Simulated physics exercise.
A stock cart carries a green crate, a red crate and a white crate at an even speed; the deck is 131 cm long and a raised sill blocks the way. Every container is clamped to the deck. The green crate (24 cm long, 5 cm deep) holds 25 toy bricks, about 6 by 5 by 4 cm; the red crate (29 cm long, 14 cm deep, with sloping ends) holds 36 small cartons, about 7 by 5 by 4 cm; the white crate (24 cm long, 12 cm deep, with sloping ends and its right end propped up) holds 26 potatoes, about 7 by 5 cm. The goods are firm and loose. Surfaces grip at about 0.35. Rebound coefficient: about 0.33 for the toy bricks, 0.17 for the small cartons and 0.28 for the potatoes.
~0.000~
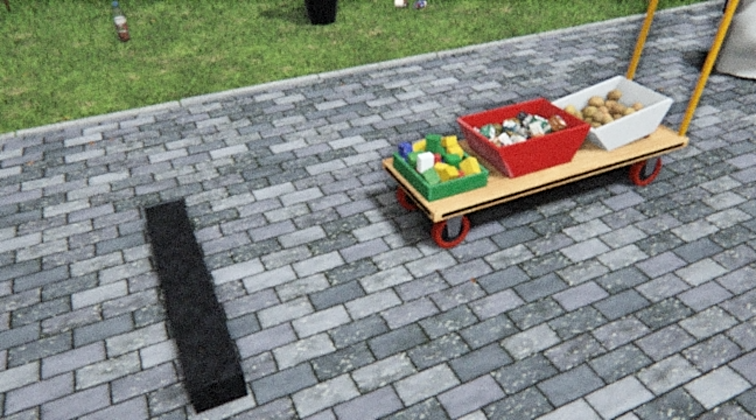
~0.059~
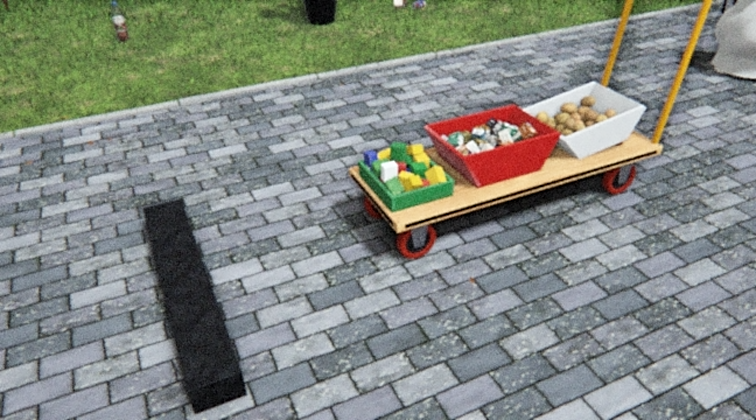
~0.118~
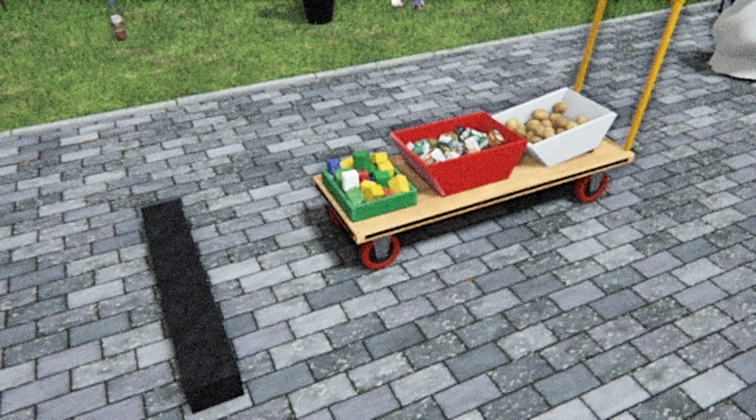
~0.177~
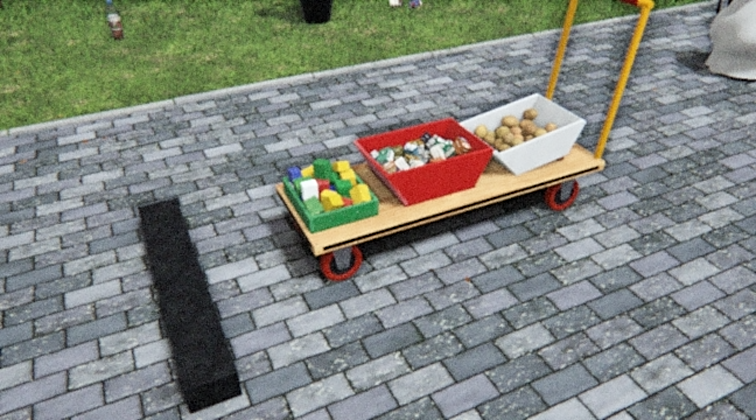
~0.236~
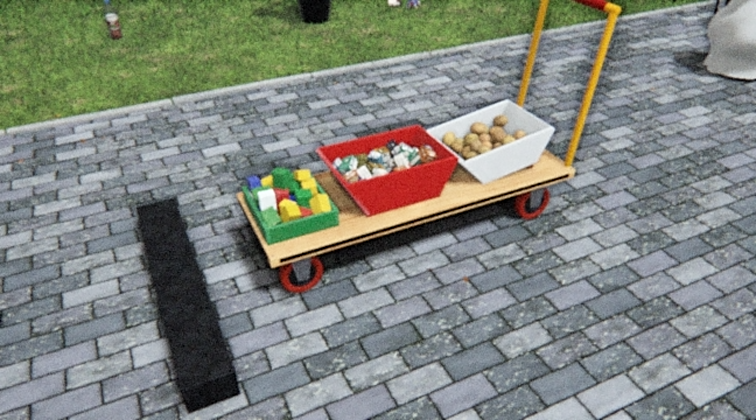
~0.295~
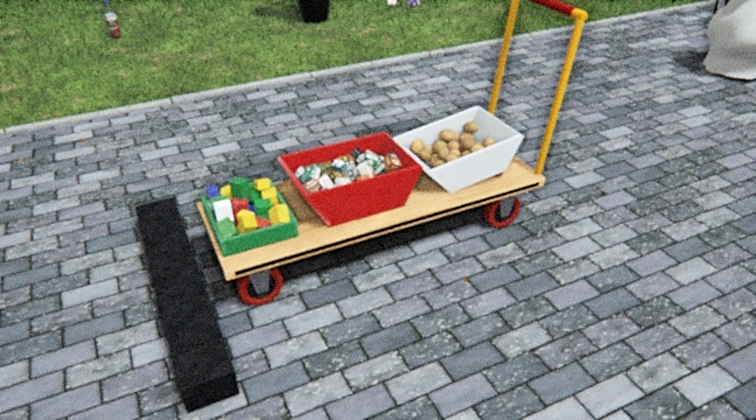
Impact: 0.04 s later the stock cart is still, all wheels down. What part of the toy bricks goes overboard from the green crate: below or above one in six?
More than a sixth of the toy bricks leave the green crate.
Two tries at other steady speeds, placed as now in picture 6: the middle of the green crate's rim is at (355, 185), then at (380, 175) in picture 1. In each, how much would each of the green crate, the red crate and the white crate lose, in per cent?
Green crate 10 then 20, red crate 0 then 0, white crate 0 then 0 per cent.
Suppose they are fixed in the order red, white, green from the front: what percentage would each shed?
Then green crate 30, red crate 0, white crate 20 per cent.
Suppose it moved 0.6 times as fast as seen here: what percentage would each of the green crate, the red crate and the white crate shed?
Then green crate 20, red crate 0, white crate 0 per cent.
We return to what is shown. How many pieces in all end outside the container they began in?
Roughly 16 in all.
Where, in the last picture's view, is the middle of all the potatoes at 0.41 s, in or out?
Near (417, 160).
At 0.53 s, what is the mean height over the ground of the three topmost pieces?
Some 46 cm up.
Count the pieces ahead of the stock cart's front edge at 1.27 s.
Roughly 8.
After 0.31 s, the wheels strike.
After 0.41 s, the green crate is down by 3 of 25, the red crate has all 36 and the white crate has all 26.
After 0.53 s, the green crate is down by 8 of 25, the red crate has all 36 and the white crate is down by 5 of 26.
After 0.76 s, the green crate is down by 9 of 25, the red crate has all 36 and the white crate is down by 6 of 26.
Final count (at 1.27 s), the green crate is down by 9 of 25, the red crate has all 36 and the white crate is down by 6 of 26. Asked share, 9 of 25, 36 per cent.
